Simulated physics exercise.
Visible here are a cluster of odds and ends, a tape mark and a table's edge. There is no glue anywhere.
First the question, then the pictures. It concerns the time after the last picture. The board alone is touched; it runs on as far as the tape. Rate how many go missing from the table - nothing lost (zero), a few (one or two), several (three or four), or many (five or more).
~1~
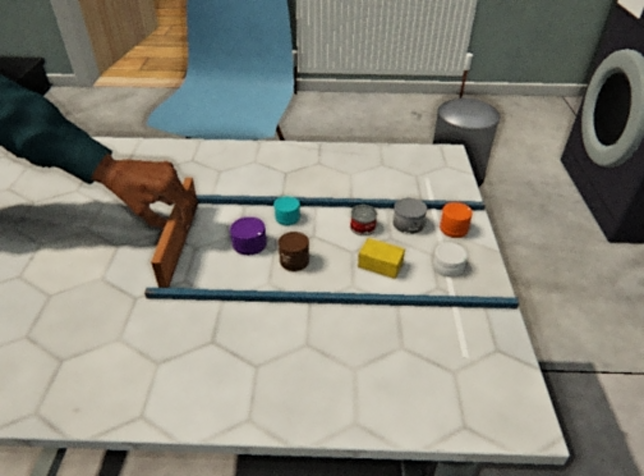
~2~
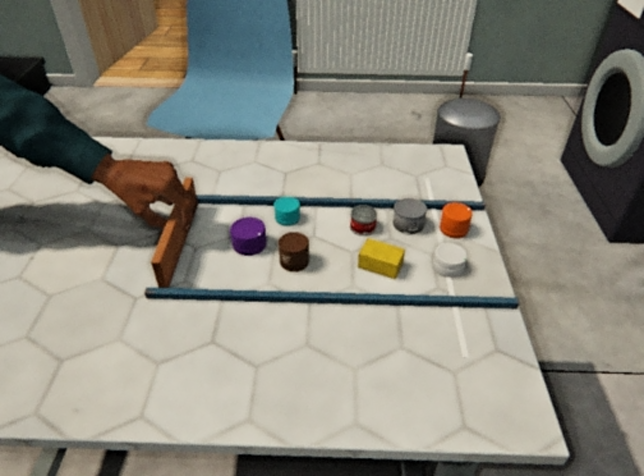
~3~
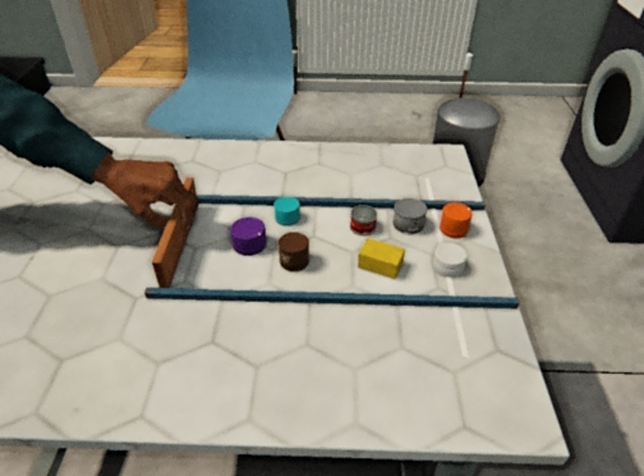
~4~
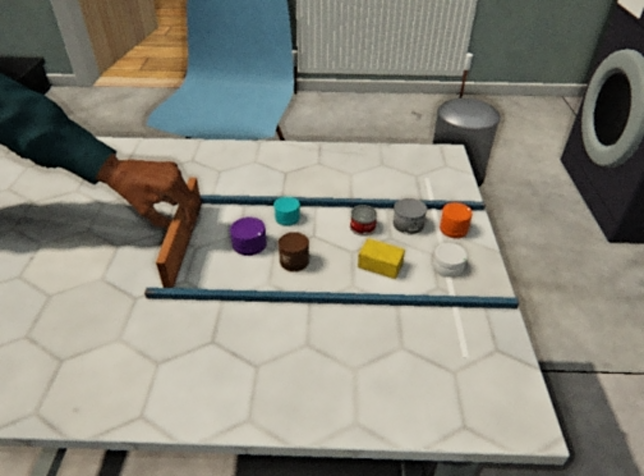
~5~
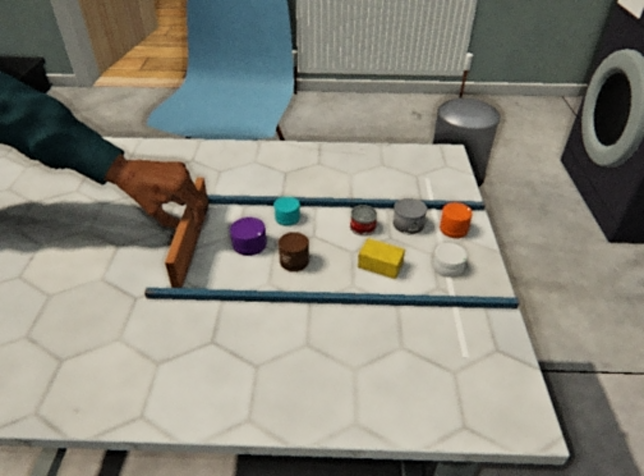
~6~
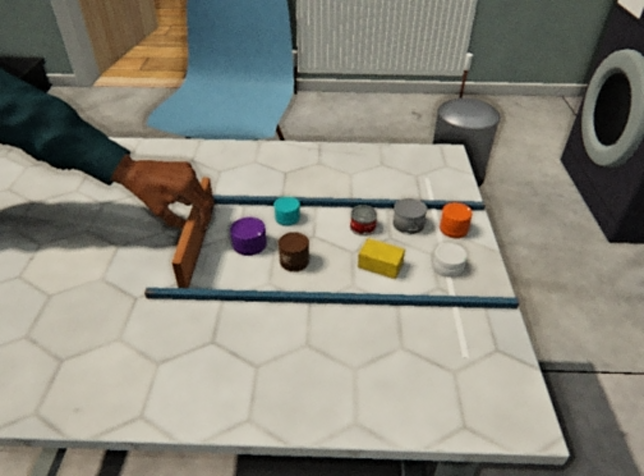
A few, one or two.
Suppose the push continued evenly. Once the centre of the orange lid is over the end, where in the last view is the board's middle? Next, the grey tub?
Its middle is about (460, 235) and about (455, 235).
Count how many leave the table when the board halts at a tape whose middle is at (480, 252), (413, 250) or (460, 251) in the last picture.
The counts: 4, 0 and 3.
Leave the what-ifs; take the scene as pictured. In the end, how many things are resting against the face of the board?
Count: 4.
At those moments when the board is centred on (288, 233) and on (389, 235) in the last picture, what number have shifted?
At the first place 3, at the second 8.
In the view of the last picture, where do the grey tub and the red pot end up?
One ends up near (478, 212) and the other near (453, 228).
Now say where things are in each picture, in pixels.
The first frame shows orange lid (456, 220); white lid (450, 260); grey tub (410, 216); board (177, 230); tape (443, 251).
The second frame shows white lid (450, 260); board (177, 230).
The third frame shows grey tub (410, 216); brown tub (294, 252).
The fourth frame shows orange lid (456, 221); purple lid (249, 236).
The fifth frame shows white lid (450, 260); yellow block (381, 259).
The sixth frame shows orange lid (456, 221); white lid (450, 260); grey tub (410, 216); board (196, 230); tape (443, 251).
Soon after, none off yet; orange lid at rest near (456, 221); white lid at rest near (450, 260); grey tub at rest near (410, 216).
At rest, the number that fall off is one or two; fallen, white lid.
